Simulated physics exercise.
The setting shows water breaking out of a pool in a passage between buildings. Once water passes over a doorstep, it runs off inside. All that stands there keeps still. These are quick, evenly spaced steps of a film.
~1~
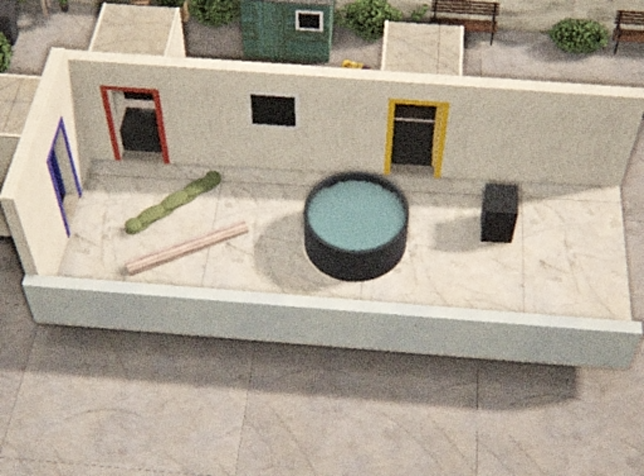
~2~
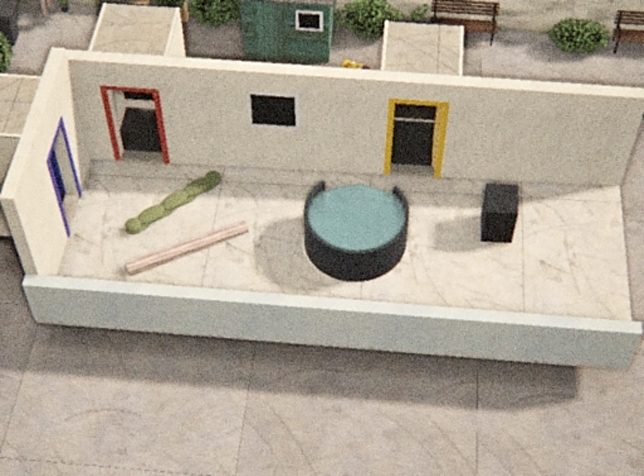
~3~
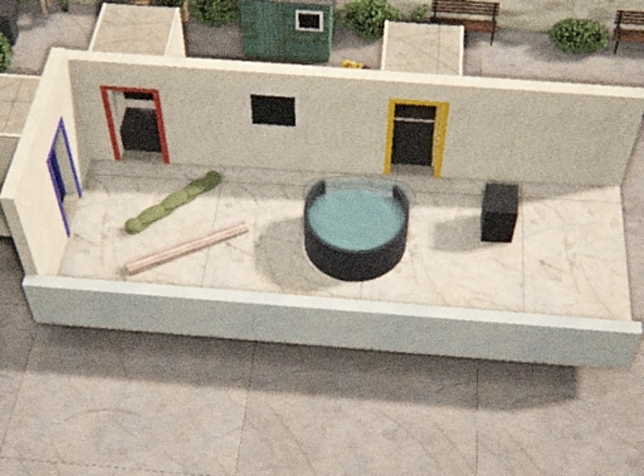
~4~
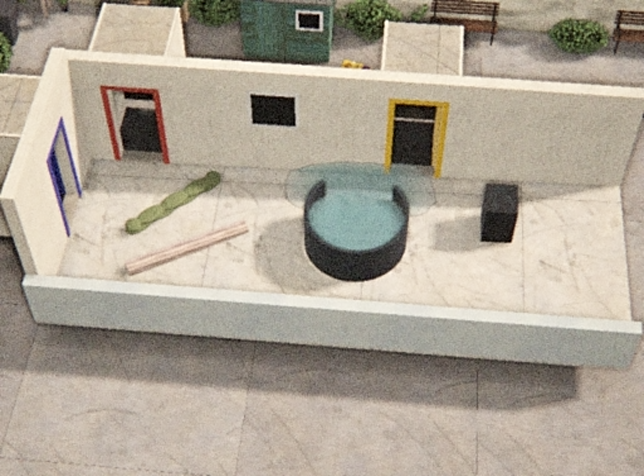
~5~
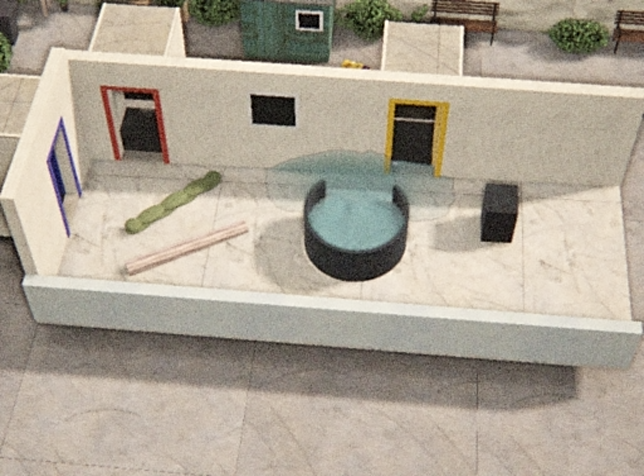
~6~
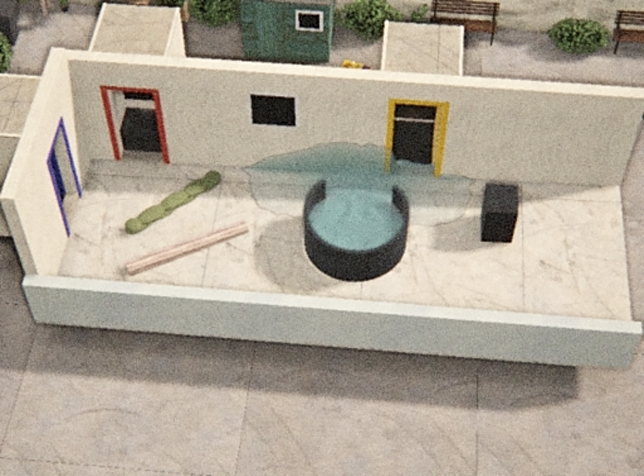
The clip opens on a round, dark-walled pool of still water in a pale walled passage with red, yellow and blue doorways. A gap appears in the pool's far side, and water pours out through it, then spreads both ways along the back wall, while everything else stays still.
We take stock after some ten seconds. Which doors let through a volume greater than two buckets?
Checking each one: The blue door lets through less or just two; the red door lets through more; the yellow door lets through more.
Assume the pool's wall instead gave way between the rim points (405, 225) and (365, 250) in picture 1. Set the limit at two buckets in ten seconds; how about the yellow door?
I reckon the yellow door doesn't reach it.
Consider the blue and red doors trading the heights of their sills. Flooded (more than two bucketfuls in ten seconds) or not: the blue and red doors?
Result - blue door crosses the line, red door never crosses the line.
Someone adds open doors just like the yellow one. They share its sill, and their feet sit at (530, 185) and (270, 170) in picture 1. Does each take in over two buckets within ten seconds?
The first door ends up below and the second ends up above.
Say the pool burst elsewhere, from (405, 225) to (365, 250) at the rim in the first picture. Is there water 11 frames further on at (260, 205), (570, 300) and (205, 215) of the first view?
In turn: Untouched, swamped, untouched.
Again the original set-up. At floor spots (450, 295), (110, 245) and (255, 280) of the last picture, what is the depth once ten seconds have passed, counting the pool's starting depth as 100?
Approx. values, in order: 2 %, 8 %, 8 %.
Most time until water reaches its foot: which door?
It would be the door marked blue.
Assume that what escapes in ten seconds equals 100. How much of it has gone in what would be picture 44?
About 85 per cent.
A moment on, water covers 20 % of the floor; the blue door not reached, the red door wet at the sill, nothing in, the yellow door far over two buckets in.
Next, water covers 40 % of the floor; the blue door not reached, the red door wet at the sill, nothing in, the yellow door far over two buckets in.
Then, water covers 50 % of the floor; the blue door wet at the sill, nothing in, the red door under two buckets in, the yellow door far over two buckets in.
Later, water covers 70 % of the floor; the blue door wet at the sill, nothing in, the red door under two buckets in, the yellow door far over two buckets in.
In the end, water covers 70 % of the floor; the blue door under two buckets in, the red door far over two buckets in, the yellow door far over two buckets in.
